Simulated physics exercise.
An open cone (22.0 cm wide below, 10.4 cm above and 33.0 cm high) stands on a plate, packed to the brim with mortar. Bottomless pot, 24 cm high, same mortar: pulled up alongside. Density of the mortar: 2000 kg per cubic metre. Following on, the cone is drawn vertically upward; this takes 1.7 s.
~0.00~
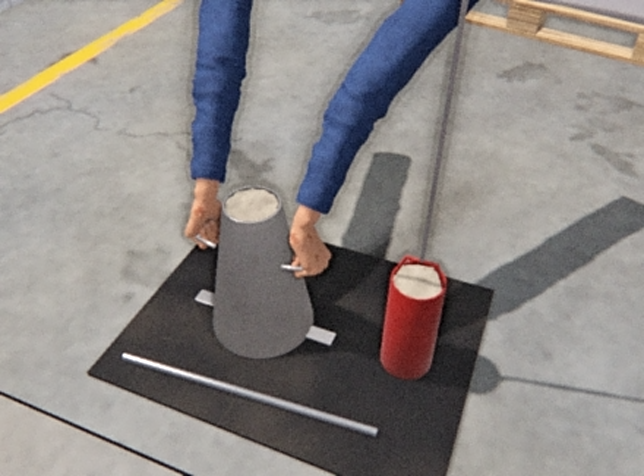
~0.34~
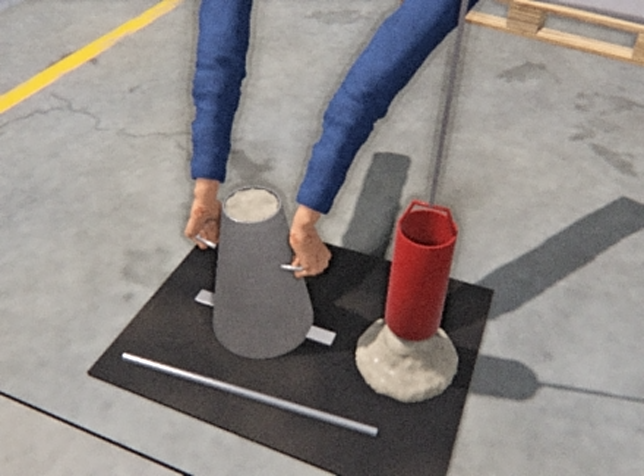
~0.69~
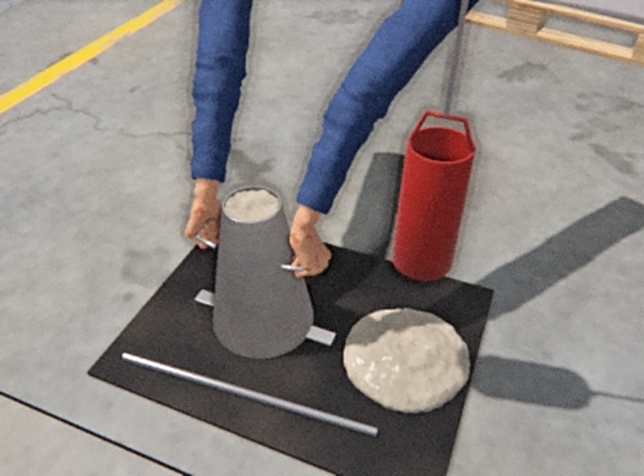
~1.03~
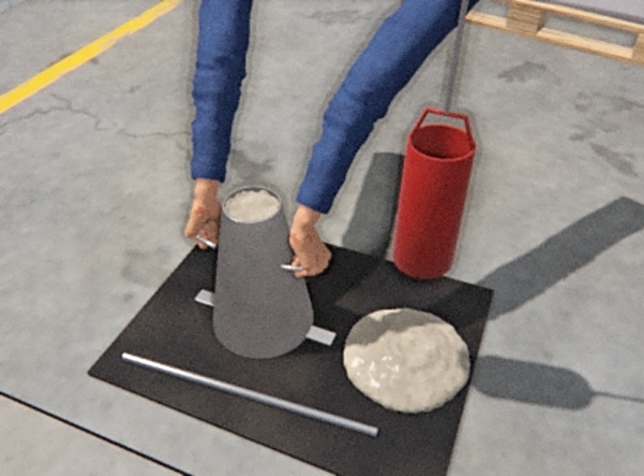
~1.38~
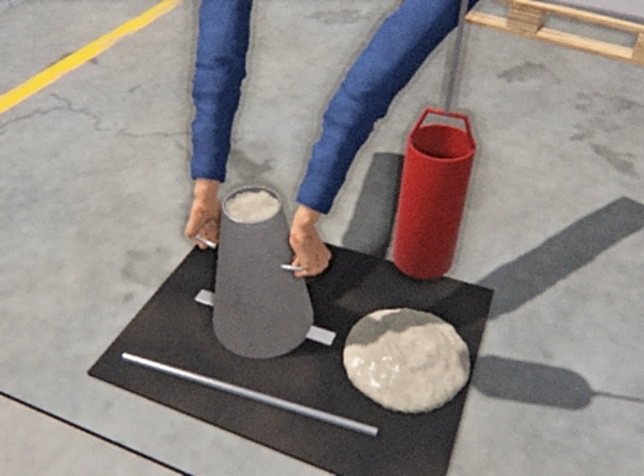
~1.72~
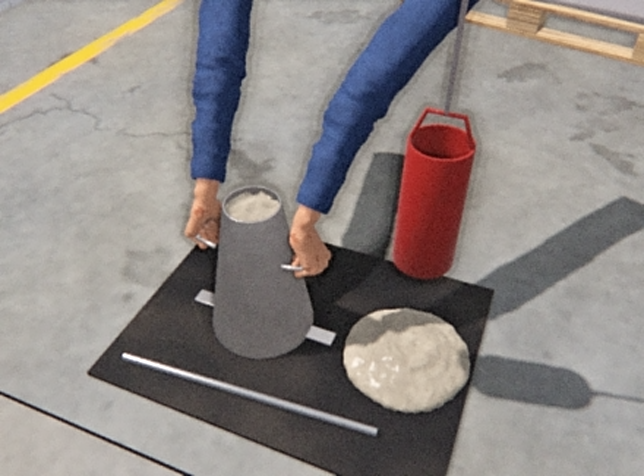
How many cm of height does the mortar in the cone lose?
About 27 cm.
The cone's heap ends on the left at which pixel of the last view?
Roughly at pixel (156, 335).
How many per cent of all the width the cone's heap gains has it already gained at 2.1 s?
About 40 %.
By 2.1 s, the cone is up 6.4 cm; the mortar has come down 15 cm to 18 cm and is 34 cm wide.
By 2.6 s, the cone is up 22 cm; the mortar has come down 27 cm to 5.9 cm and is 48 cm wide.
By 3.0 s, the cone is up 34 cm; the mortar has come down 27 cm to 5.9 cm and is 48 cm wide.
By 3.5 s, the cone is clear; the mortar has come down 27 cm to 5.8 cm and is 48 cm wide.
By 4.1 s, at rest, the cone is clear; the mortar has come down 27 cm to 5.8 cm and is 48 cm wide.
